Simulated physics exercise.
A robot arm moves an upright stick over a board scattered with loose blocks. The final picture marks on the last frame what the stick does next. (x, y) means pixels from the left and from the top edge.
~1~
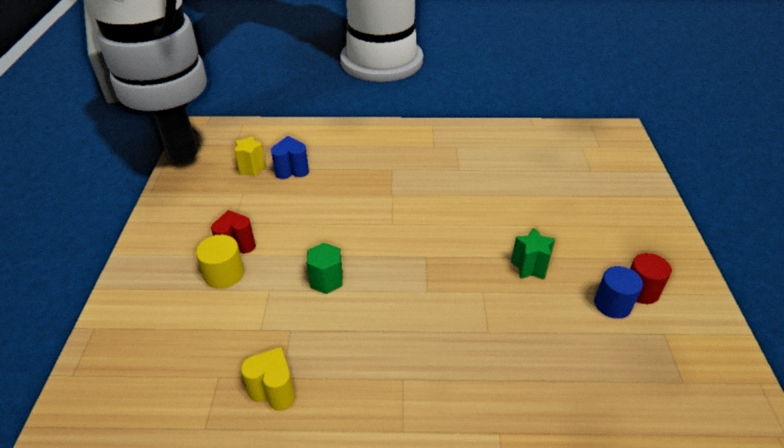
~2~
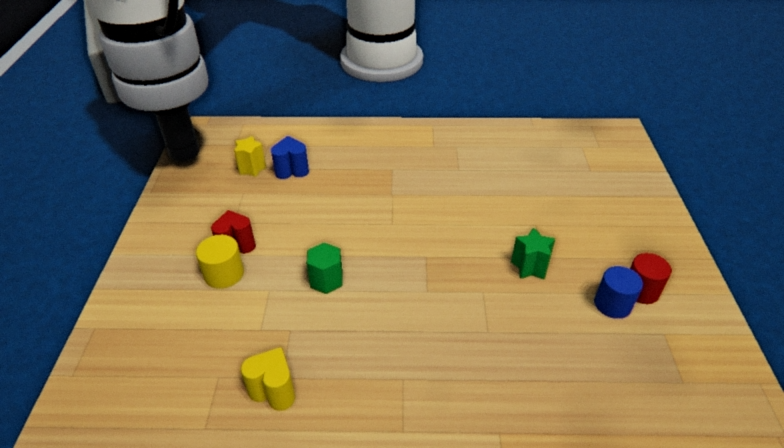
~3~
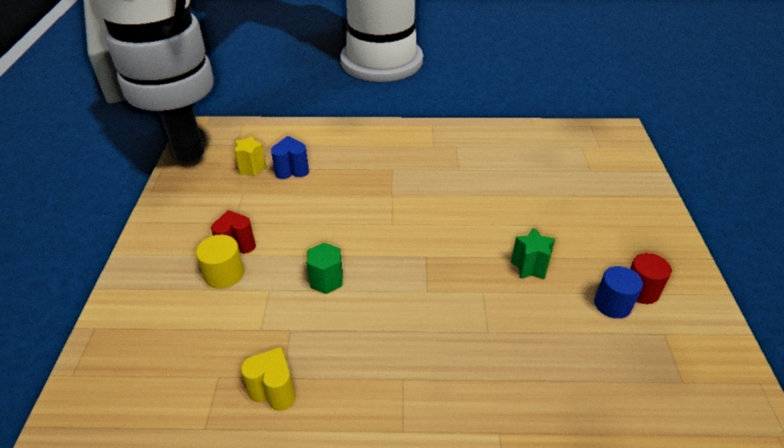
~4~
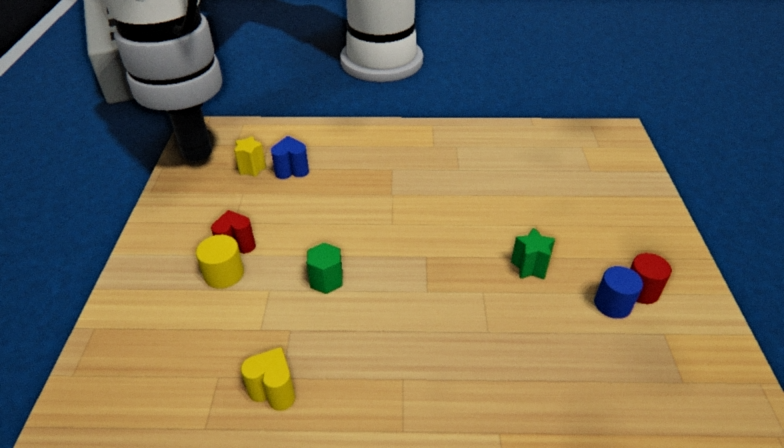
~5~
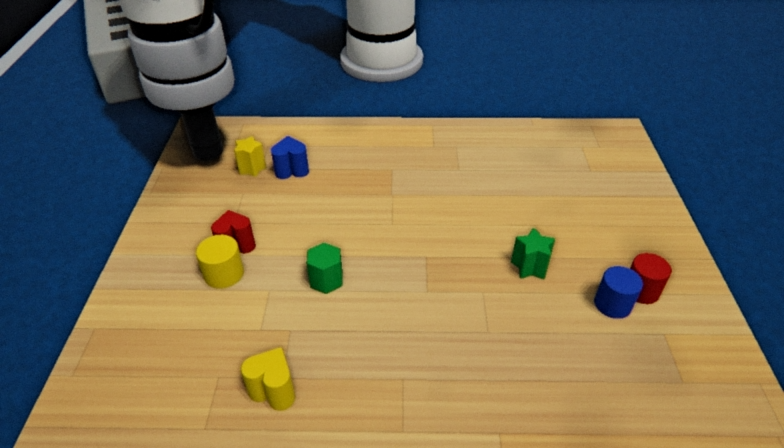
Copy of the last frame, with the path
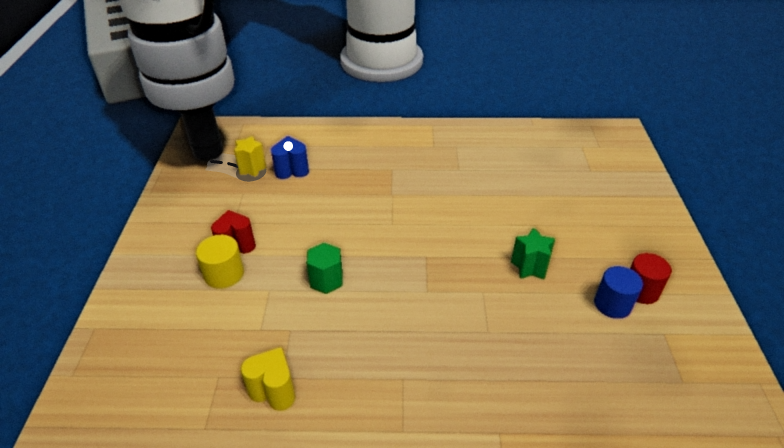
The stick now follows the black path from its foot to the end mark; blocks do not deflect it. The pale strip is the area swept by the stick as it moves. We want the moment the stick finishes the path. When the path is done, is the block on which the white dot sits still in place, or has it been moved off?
The block on which the white dot sits will be pushed away from where it stands.
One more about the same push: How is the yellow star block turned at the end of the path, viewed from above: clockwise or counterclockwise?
Clockwise, looking down.
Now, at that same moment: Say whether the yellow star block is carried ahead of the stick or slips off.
I think the stick keeps pushing the yellow star block along right to the end.
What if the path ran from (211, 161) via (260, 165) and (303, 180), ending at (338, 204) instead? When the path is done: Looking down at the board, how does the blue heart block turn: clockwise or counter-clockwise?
Looking down on the board, it turns counter-clockwise.
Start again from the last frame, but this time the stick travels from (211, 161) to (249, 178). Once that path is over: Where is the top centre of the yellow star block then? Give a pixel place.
Its top middle: (269, 147).
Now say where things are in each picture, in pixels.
In the first frame, tip of the stick at (183, 154), middles of tops, yellow star block at (247, 144), blue heart block at (288, 146).
In the second frame, stick at (185, 154), nothing pushed.
In the third frame, stick at (190, 153), nothing pushed.
In the fourth frame, stick at (198, 153), nothing pushed.
In the fifth frame, stick at (209, 153), yellow star block at (247, 144), blue heart block at (288, 146).
The line goes from (211, 161) over (226, 163) and (239, 167) to (251, 172); the dot is on the blue heart block.
The first path, step by step. Halfway along, stick at (231, 156); yellow star block at (253, 145).
At the end, stick at (249, 164); yellow star block at (270, 151), turned 20° clockwise; blue heart block at (299, 147), turned 30° anticlockwise.
